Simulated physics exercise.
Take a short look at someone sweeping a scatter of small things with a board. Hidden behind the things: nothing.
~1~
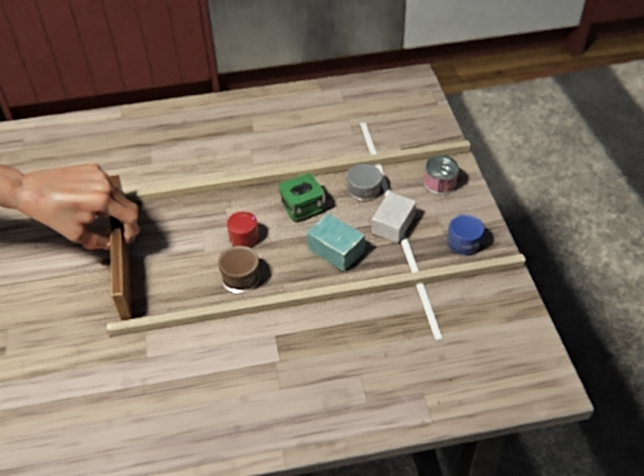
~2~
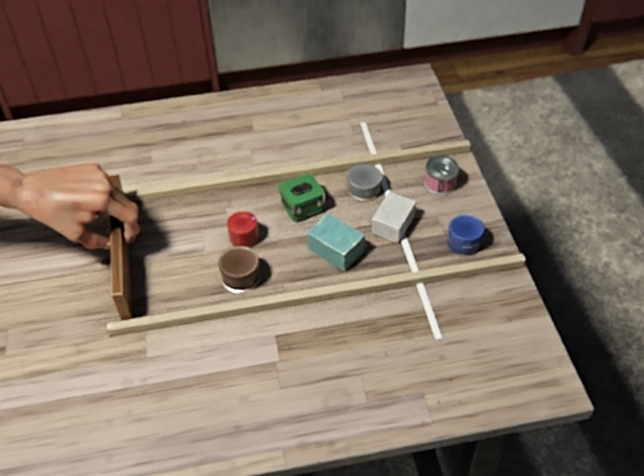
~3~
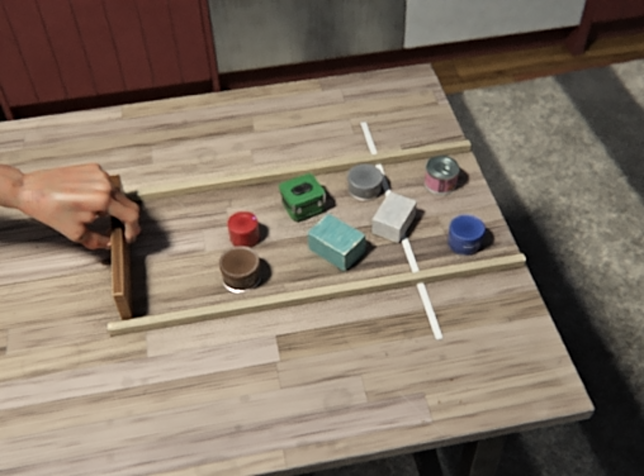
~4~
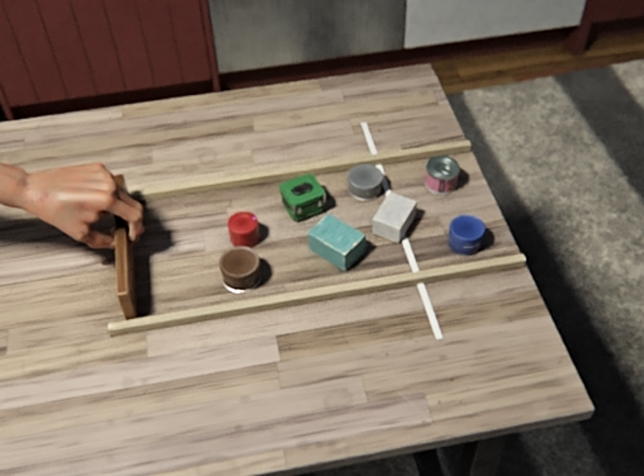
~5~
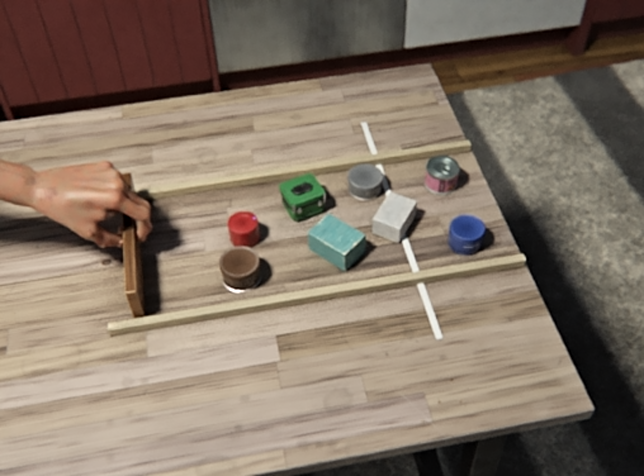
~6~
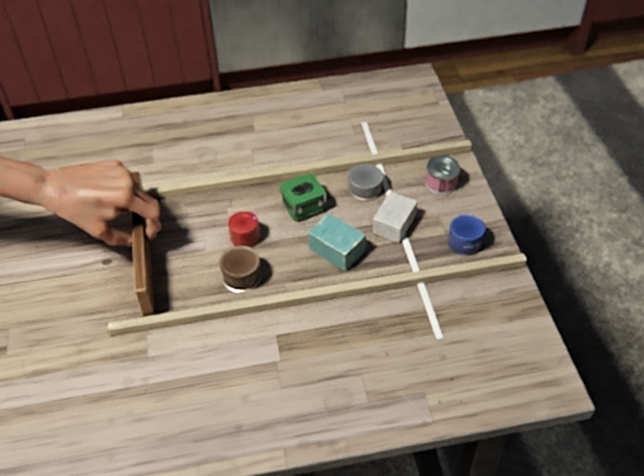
A hand held a small wooden board upright at the left end of two pale rails, paused, then slid it slightly right toward some scattered tins, tubs and blocks, which all stayed still.
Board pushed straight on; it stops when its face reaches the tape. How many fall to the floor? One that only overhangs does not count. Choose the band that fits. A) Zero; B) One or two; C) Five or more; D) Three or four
Zero.
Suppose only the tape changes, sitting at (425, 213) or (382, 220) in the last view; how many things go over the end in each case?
Try by try, 1 and 0.
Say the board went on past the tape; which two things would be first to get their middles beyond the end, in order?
The pink pot gets there first, followed by the blue tub.
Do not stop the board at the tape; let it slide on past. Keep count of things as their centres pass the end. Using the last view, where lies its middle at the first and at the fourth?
The middle sits near (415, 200) at the first moment and near (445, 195) at the second.
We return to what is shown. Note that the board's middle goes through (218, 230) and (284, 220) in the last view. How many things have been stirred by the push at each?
1, then 4.
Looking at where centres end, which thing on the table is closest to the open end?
Answer: The pink pot.
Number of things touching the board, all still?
The count in contact is 3.
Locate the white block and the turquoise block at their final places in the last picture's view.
Around (448, 192), then around (446, 219).
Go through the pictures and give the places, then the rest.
In the first picture, pink pot (441, 176); blue tub (466, 235); white block (394, 217); board (120, 246); tape (396, 218).
In the second picture, blue tub (466, 235); board (120, 245).
In the third picture, white block (394, 217); green case (302, 198).
In the fourth picture, pink pot (442, 175); brown tin (241, 270).
In the fifth picture, blue tub (466, 235); red lid (244, 230).
In the sixth picture, pink pot (442, 175); blue tub (467, 235); white block (395, 217); board (142, 242); tape (397, 217).
Soon after, none off yet; pink pot at rest near (442, 175); blue tub at rest near (467, 235); white block at rest near (395, 217).
After that, none off yet; pink pot at rest near (442, 175); blue tub at rest near (467, 235); white block displaced a little near (404, 212).
In the end, the number that fall off is zero.
